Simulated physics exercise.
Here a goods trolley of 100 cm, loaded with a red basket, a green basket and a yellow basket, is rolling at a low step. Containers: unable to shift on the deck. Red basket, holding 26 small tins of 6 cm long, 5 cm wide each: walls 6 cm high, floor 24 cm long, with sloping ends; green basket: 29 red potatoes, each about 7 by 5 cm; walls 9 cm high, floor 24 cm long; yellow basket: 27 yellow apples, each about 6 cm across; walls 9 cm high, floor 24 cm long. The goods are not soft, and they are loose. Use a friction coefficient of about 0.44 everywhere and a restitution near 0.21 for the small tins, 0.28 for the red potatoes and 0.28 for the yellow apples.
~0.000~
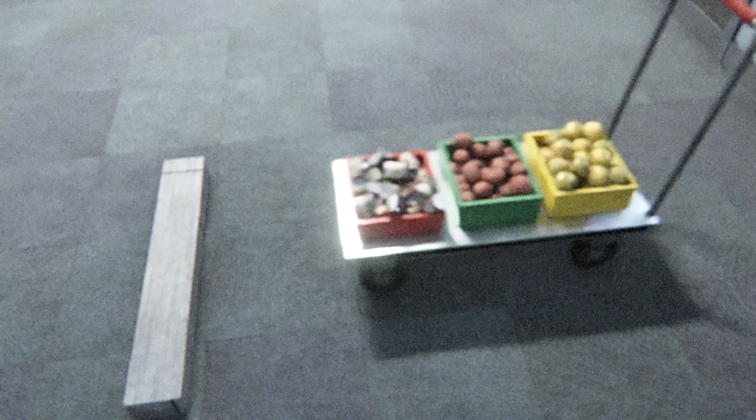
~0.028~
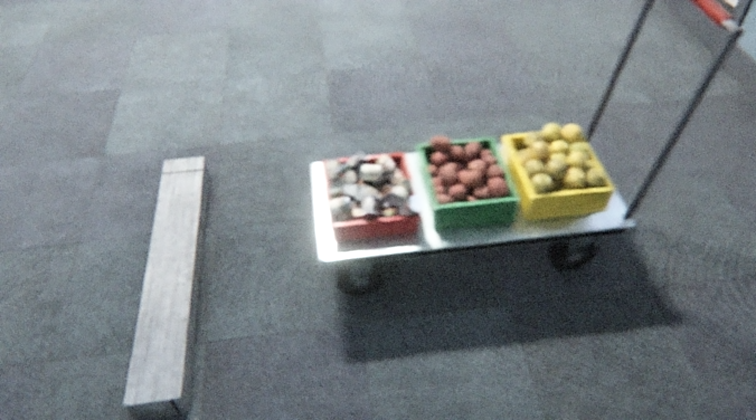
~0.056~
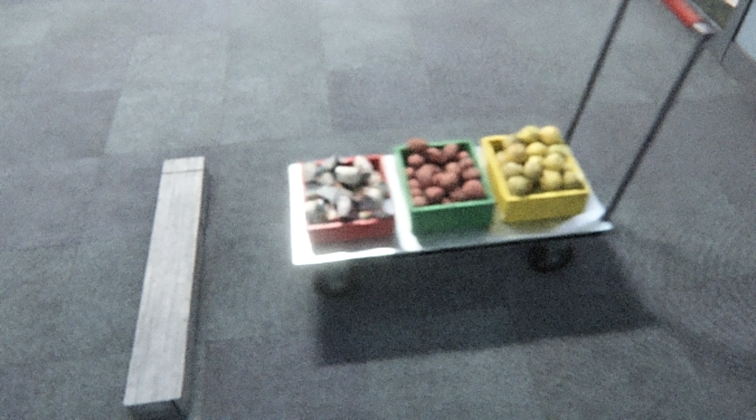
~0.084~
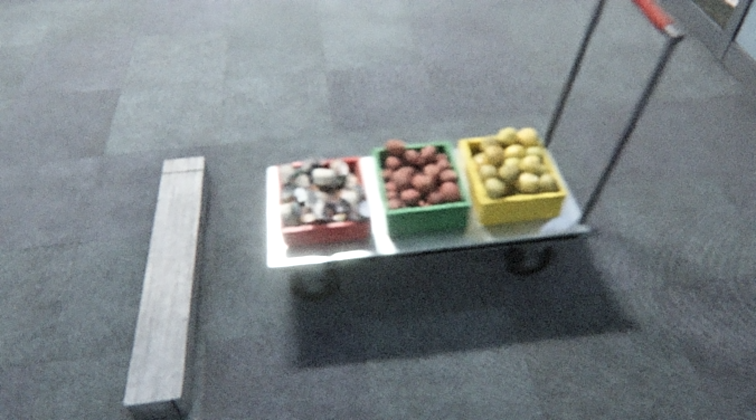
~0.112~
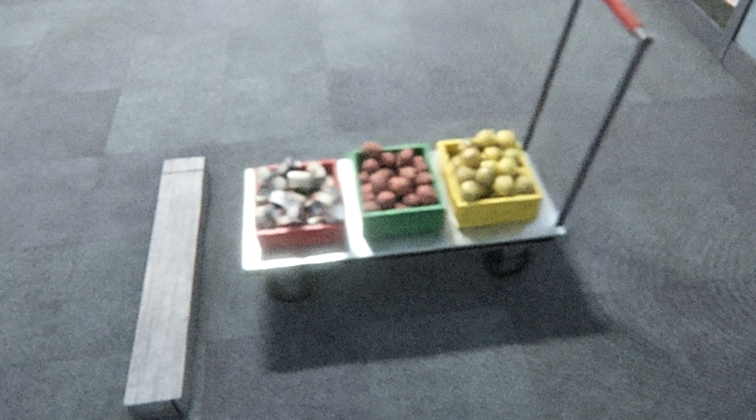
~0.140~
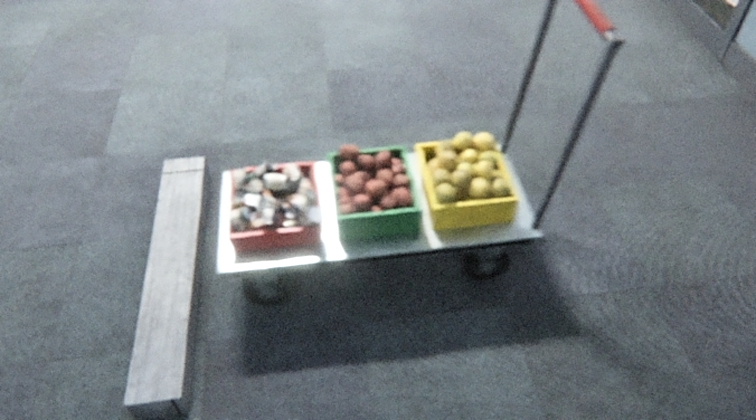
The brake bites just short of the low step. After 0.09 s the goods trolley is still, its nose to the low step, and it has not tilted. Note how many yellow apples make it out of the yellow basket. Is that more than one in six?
Yes.
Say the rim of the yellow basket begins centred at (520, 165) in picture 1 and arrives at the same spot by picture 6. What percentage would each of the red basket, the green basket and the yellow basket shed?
In that case red basket 0, green basket 0, yellow basket 0 per cent.
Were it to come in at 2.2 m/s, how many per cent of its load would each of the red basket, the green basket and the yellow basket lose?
Then the red basket sheds 20 per cent of its load, the green basket 0 per cent, and the yellow basket 10 per cent.
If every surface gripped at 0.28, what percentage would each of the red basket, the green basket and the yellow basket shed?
You'd see red basket shed 40 percent, green basket shed 0 percent, and yellow basket shed 20 percent.
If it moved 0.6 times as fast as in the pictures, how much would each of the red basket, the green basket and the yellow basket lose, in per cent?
Red basket 10, green basket 0, yellow basket 0 per cent.
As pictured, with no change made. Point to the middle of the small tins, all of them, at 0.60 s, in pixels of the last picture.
Somewhere around pixel (198, 219).
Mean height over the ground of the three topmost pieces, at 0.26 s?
Around 44 centimetres.
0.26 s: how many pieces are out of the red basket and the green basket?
Roughly - red basket: 1; green basket: 1.
After 0.16 s, braking starts.
After 0.26 s, red basket 25 in, 1 out, green basket 28 in, 1 out and yellow basket 26 in, 1 out.
After 0.38 s, red basket 22 in, 4 out, green basket 28 in, 1 out and yellow basket 20 in, 7 out.
After 0.60 s, red basket 20 in, 6 out, green basket 27 in, 2 out and yellow basket 20 in, 7 out.
Outcome (at 1.11 s), red basket 19 in, 7 out, green basket 27 in, 2 out and yellow basket 20 in, 7 out. Asked share, 7 of 27, 26 per cent.
